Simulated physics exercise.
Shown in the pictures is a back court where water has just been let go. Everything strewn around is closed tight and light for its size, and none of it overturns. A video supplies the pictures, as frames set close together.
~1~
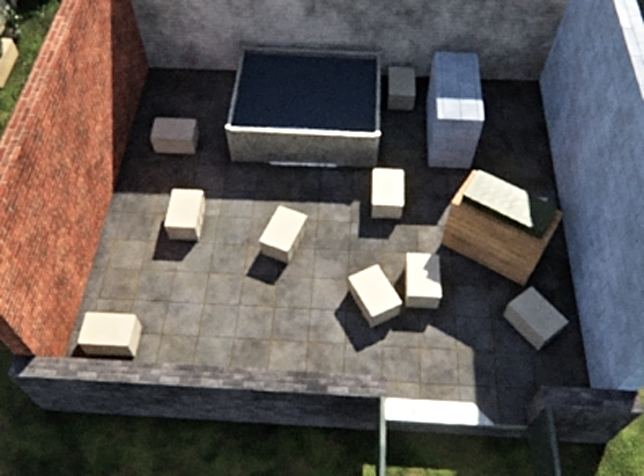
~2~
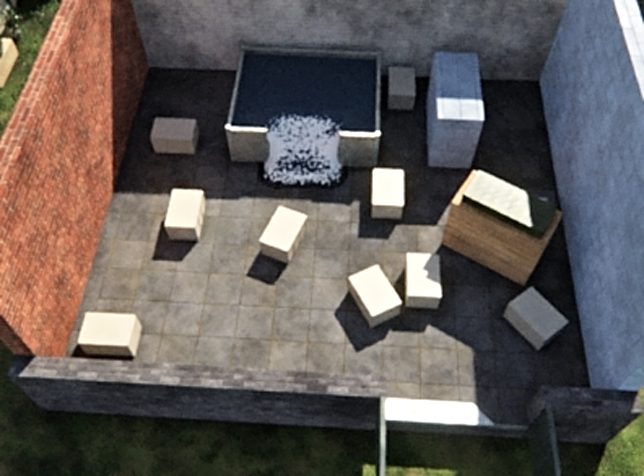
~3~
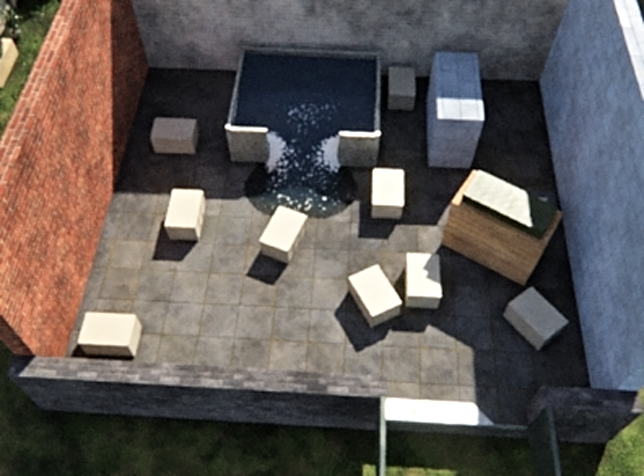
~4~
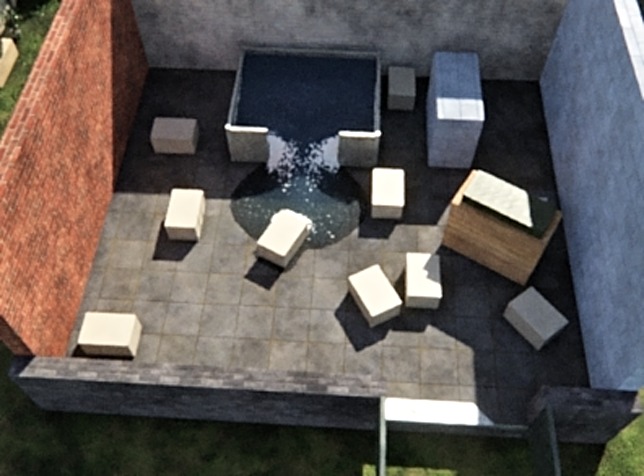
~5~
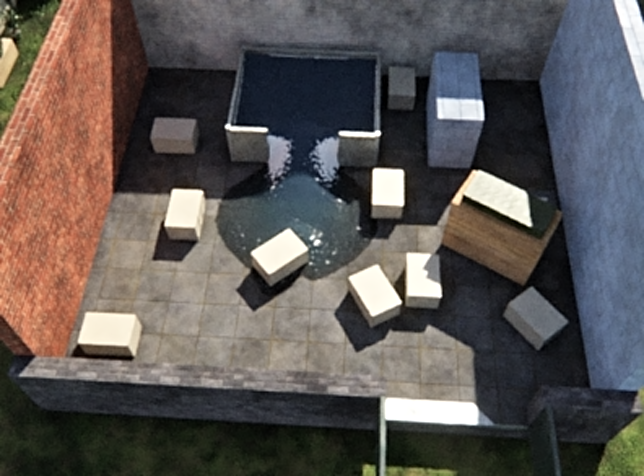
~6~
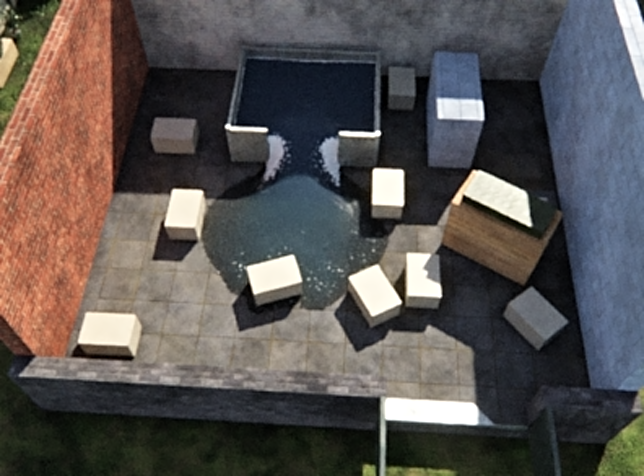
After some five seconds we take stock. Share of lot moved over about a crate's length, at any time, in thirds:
Within the middle band.
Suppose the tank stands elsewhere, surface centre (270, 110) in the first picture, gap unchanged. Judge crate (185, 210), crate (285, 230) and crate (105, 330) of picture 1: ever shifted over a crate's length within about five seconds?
First got that far, then got that far, then got that far.
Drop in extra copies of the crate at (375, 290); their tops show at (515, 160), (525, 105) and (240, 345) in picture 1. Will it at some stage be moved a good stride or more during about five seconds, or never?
Outcome per entry: Stays where it is / stays where it is / knocked aside.
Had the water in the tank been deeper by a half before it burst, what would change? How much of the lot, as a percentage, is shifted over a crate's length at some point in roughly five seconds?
Share moved: Approx. 70 percent.
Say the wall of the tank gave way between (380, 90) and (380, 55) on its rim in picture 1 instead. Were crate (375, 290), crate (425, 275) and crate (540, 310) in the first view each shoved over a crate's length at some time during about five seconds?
Working through them in order, the first gets shoved clear, the second gets shoved clear and the last gets shoved clear.
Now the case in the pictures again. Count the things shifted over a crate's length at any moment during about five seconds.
Count: 5.
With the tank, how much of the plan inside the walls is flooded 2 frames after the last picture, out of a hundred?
Estimate: 30 %.
A moment on, 1 of 10 are well off their spots; 0 afloat.
Next, 4 of 10 are well off their spots; 2 afloat.
Later, 4 of 10 are well off their spots; 2 afloat.
In the end, 5 of 10 are well off their spots, and 5 have been at some point; 4 afloat.
